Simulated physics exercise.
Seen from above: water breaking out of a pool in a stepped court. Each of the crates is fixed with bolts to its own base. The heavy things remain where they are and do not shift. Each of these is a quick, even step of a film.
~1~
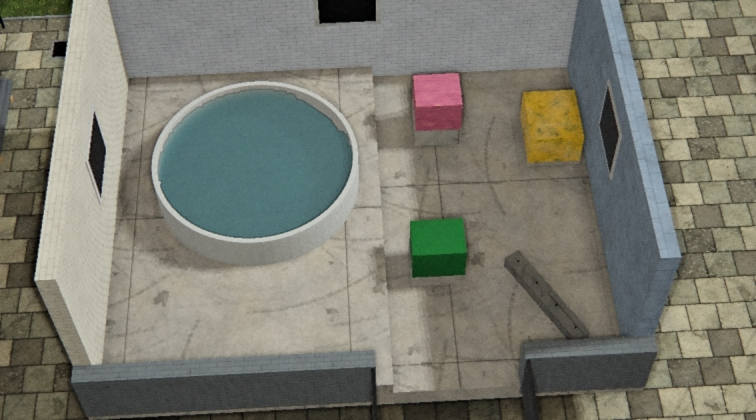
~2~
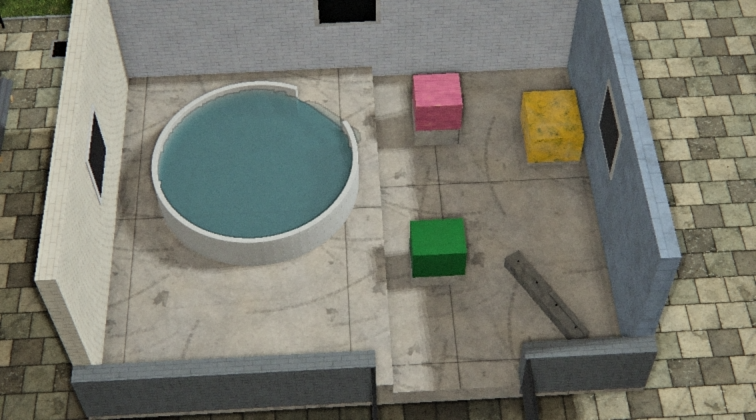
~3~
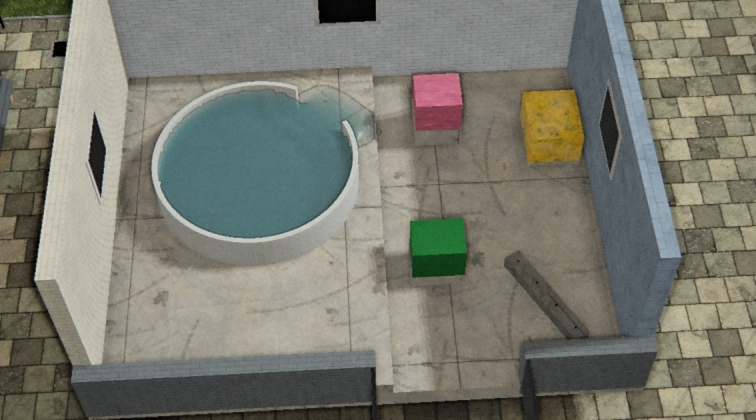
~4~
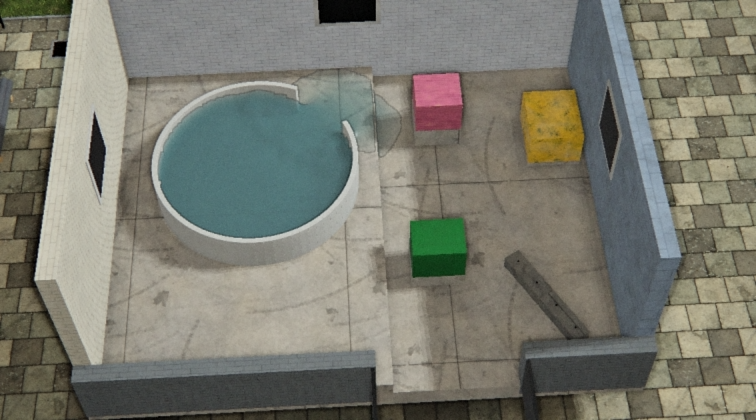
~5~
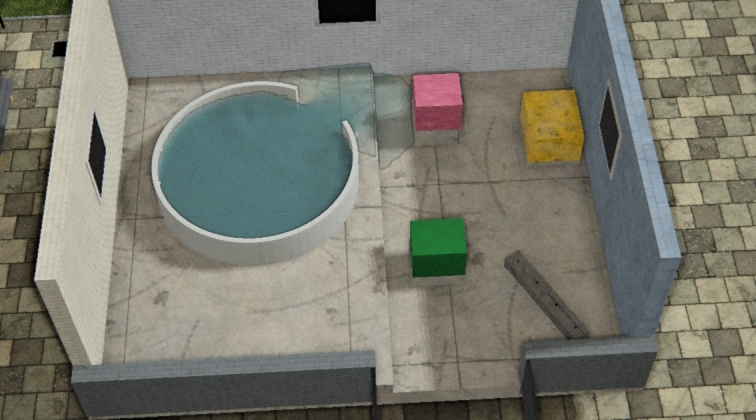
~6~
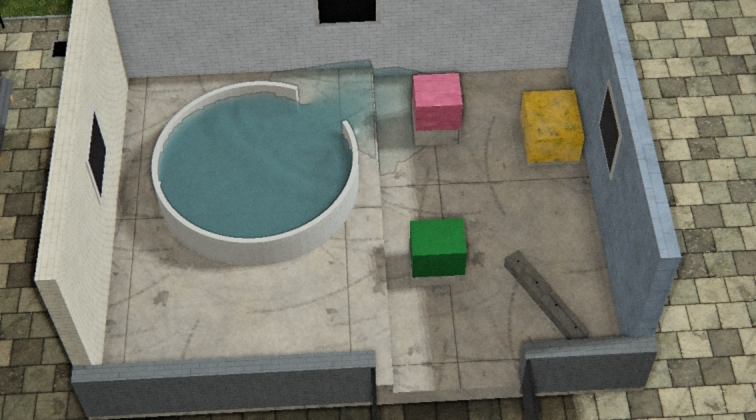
Stepped court seen from above, water pouring through a gap in a round pool's far side and spreading toward a pink block.
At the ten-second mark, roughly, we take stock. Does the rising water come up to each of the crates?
The yellow crate - yes, it does. The pink crate - no, it does not. The green crate - no, it does not.
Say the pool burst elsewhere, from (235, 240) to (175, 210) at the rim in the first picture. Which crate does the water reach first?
My answer: The green crate.
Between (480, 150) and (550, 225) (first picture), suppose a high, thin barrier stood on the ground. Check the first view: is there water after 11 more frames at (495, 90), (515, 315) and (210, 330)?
First inundated, then unwetted, then unwetted.
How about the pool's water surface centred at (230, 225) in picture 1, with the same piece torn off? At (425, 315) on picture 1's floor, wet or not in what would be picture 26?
Not reached.
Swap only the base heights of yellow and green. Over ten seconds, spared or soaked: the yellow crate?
Well, the yellow crate is inundated then.
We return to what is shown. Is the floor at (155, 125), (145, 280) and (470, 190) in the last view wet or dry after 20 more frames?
Result by point, in sequence: Waterlogged, then unwetted, then waterlogged.
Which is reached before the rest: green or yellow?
It's the crate marked yellow.
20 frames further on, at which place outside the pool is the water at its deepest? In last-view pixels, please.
It should be close to (563, 75).
A moment on, water covers 15 % of the floor; the yellow crate not reached, the pink crate water round its plinth, the green crate not reached.
Next, water covers 25 % of the floor; the yellow crate water round its plinth, the pink crate water round its plinth, the green crate not reached.
Then, water covers 45 % of the floor; the yellow crate water round its plinth, the pink crate water round its plinth, the green crate water round its plinth.
Later, water covers 70 % of the floor; the yellow crate water round its plinth, the pink crate water round its plinth, the green crate water round its plinth.
In the end, water covers 80 % of the floor; the yellow crate was topped, the pink crate stayed above the water, the green crate stayed above the water.
